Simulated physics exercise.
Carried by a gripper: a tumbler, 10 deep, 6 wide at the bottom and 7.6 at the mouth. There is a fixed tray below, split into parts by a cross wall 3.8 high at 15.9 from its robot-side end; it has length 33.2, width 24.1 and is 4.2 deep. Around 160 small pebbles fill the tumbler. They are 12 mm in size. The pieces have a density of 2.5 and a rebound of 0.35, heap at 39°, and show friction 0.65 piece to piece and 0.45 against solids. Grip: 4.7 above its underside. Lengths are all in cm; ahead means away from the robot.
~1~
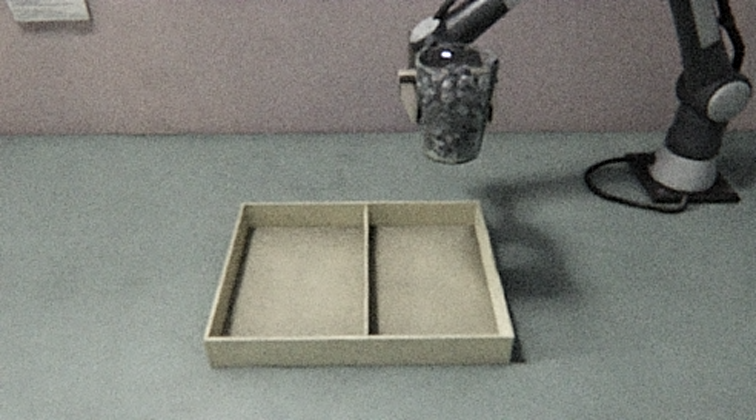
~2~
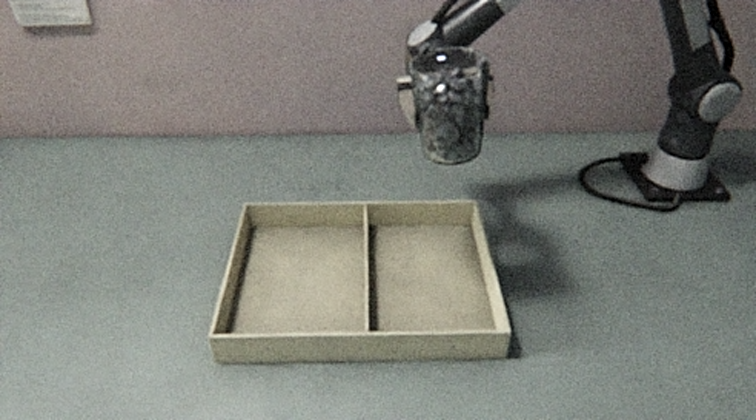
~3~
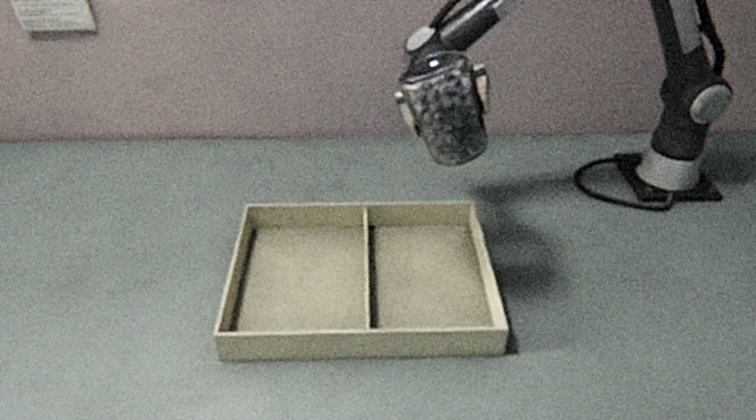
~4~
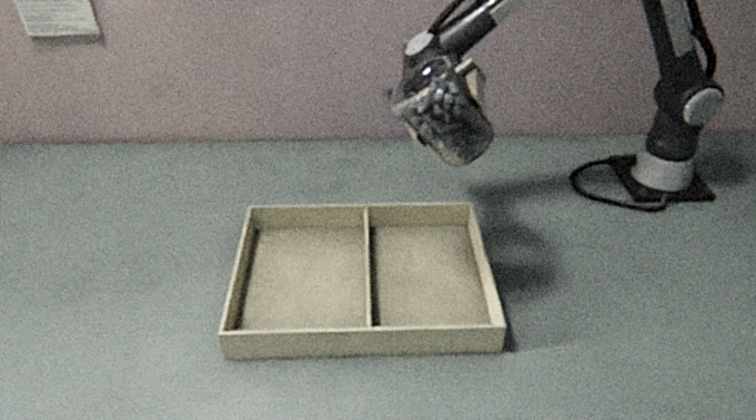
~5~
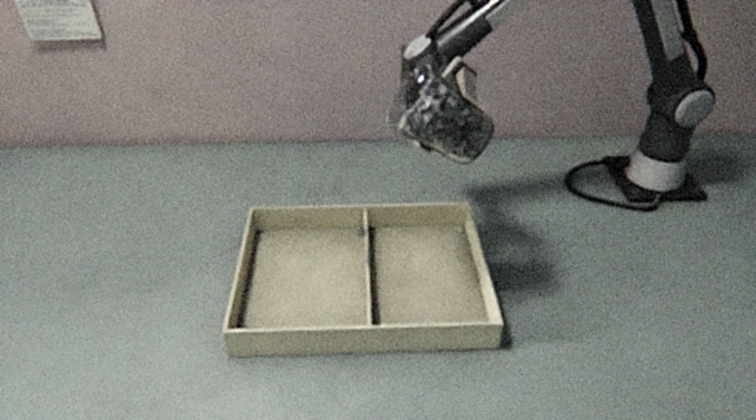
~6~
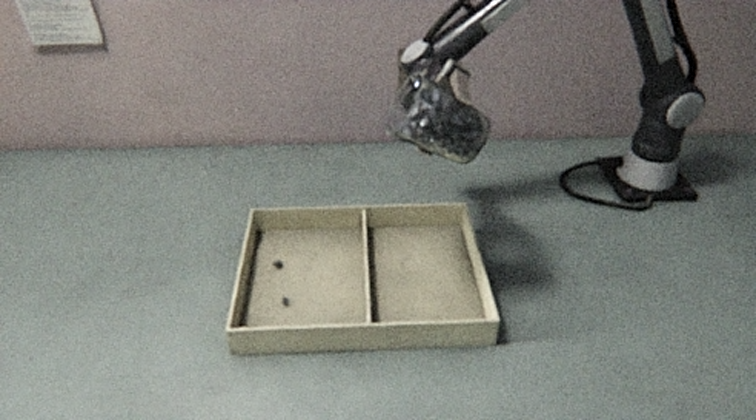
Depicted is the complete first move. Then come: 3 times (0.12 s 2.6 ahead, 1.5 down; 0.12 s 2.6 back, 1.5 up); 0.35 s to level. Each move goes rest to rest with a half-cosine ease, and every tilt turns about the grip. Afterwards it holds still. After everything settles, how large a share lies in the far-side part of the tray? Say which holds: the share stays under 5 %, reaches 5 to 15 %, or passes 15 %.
The share stays under 5 %.
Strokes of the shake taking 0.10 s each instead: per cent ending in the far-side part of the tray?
I'd expect close to 5 in a hundred.
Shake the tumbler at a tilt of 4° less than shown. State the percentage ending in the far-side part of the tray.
About 5 %.
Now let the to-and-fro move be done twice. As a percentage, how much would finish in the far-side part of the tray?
In that case it would be roughly 5 per cent.
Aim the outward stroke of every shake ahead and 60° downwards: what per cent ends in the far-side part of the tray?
Result: Approx. 0 %.
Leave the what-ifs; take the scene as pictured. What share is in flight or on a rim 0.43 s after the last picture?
It amounts to roughly 0 in a hundred.
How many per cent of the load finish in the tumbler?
Roughly 95 percent.
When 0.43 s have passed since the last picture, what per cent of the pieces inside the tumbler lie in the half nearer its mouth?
Estimate: Around 50 %.
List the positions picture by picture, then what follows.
Tumbler middle at (453, 107), level; upper third of the load around (455, 87), from x 425 to 495, top at y 40; 158 in the tumbler, in the first frame.
Tumbler middle at (451, 110), tilted 6° forward; upper third of the load around (452, 90), from x 420 to 485, top at y 50, in the second frame.
Tumbler middle at (448, 113), tilted 20° forward; upper third of the load around (447, 95), from x 410 to 480, top at y 60, in the third frame.
Tumbler middle at (446, 117), tilted 39° forward; upper third of the load around (443, 101), from x 390 to 485, top at y 80; 156 in the tumbler, 2 in flight or on a rim, in the fourth frame.
Tumbler middle at (443, 120), tilted 53° forward; upper third of the load around (441, 106), from x 365 to 485, top at y 90; 156 in the tumbler, 1 in the robot-side part, 1 in the far-side part, in the fifth frame.
Tumbler middle at (440, 123), tilted 59° forward; upper third of the load around (438, 109), from x 280 to 480, top at y 95; 156 in the tumbler, 2 in the far-side part, in the sixth frame.
Then, 0.43 s after the last picture, tilted 59° forward, highest piece 28 above the table; 155 in the tumbler, 3 in the far-side part.
Then, 0.86 s after the last picture, tilted 40° forward, highest piece 28 above the table; 153 in the tumbler, 4 in the far-side part, 1 in flight or on a rim.
Then, 1.27 s after the last picture, level, highest piece 31 above the table; 153 in the tumbler, 4 in the far-side part, 1 in the robot-side part.
Then, 2.32 s after the last picture, level, highest piece 31 above the table; 153 in the tumbler, 4 in the far-side part, 1 in the robot-side part.
Final count, 153 in the tumbler, 4 in the far-side part, 1 in the robot-side part. That is 3 % in the far-side part of the tray.
